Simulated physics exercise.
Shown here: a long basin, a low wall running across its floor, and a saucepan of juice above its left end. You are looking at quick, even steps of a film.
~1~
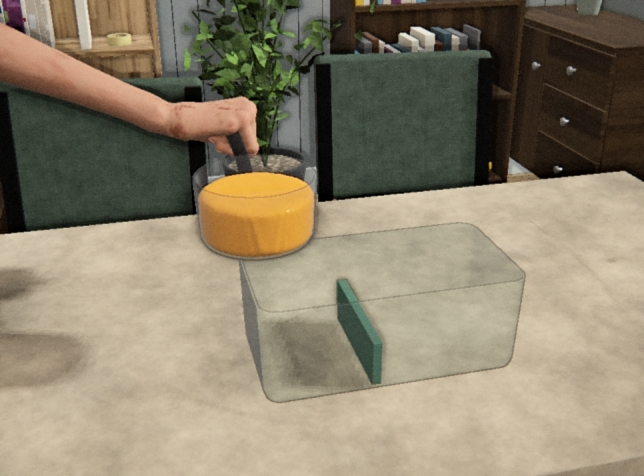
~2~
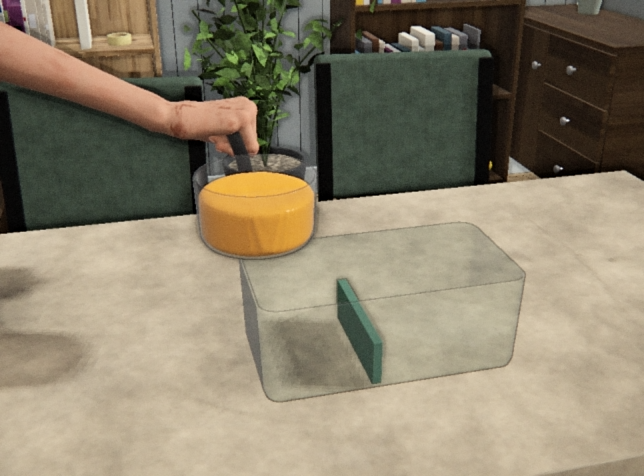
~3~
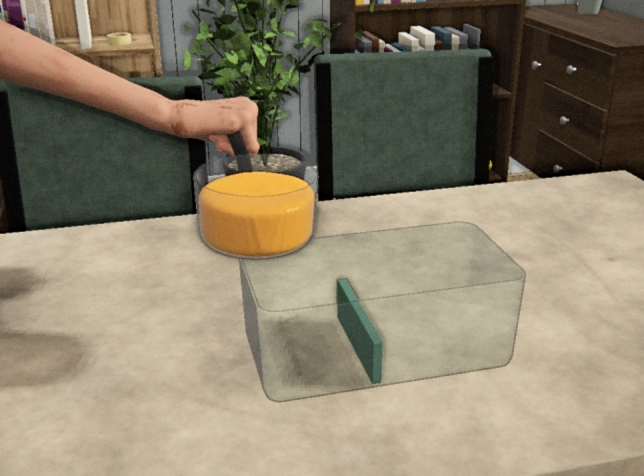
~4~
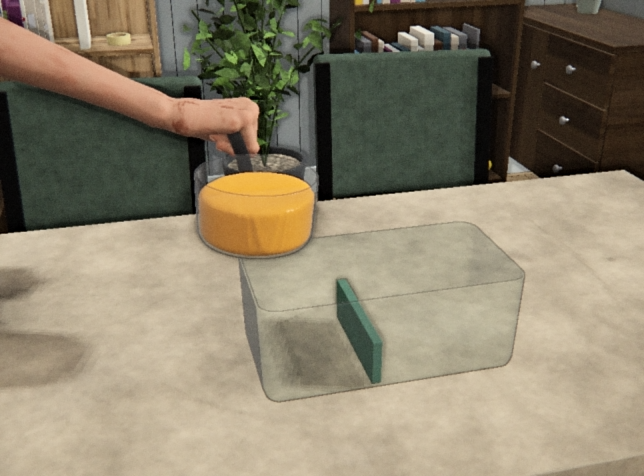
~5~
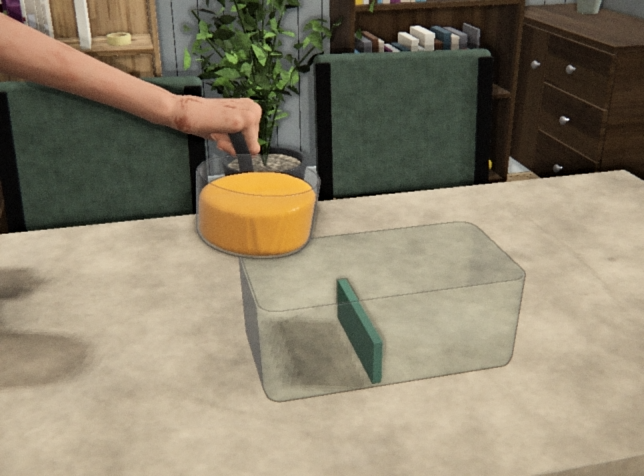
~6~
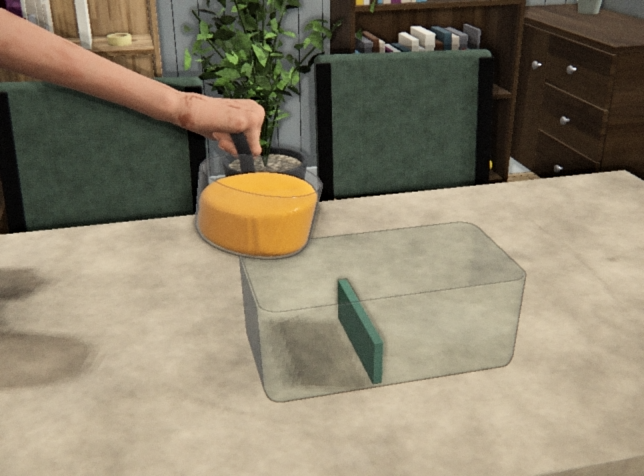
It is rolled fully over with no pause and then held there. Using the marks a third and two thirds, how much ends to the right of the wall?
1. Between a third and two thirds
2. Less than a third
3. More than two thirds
Answer: 1.
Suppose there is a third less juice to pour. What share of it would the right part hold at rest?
Near 15 in a hundred.
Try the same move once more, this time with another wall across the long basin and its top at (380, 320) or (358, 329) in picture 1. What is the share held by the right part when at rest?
10 % then 55 %, approximately.
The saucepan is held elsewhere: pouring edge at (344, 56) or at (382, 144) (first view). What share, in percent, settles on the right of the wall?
Estimate, in order: 90 and 100 per cent.
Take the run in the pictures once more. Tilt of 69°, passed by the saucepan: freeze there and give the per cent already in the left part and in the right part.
Left 5, right 10.
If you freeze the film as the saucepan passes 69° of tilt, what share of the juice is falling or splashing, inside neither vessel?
Share: Approx. 25 %.
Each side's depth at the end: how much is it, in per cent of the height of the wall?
I'd say close to 30 per cent on the left side and 20 on the right.
A moment on, the saucepan is tipped part way and 59 per cent is still to pour, 6 is left of the wall and 11 right of it.
Next, the saucepan is tipped right over and 7 per cent is still to pour, 44 is left of the wall and 44 right of it.
Then the saucepan is tipped right over and 0 per cent is still to pour, 55 is left of the wall and 45 right of it.
Later the saucepan is tipped right over and 0 per cent is still to pour, 55 is left of the wall and 45 right of it.
At rest 55 per cent lies left of the wall, 44 right of it and 0 outside.
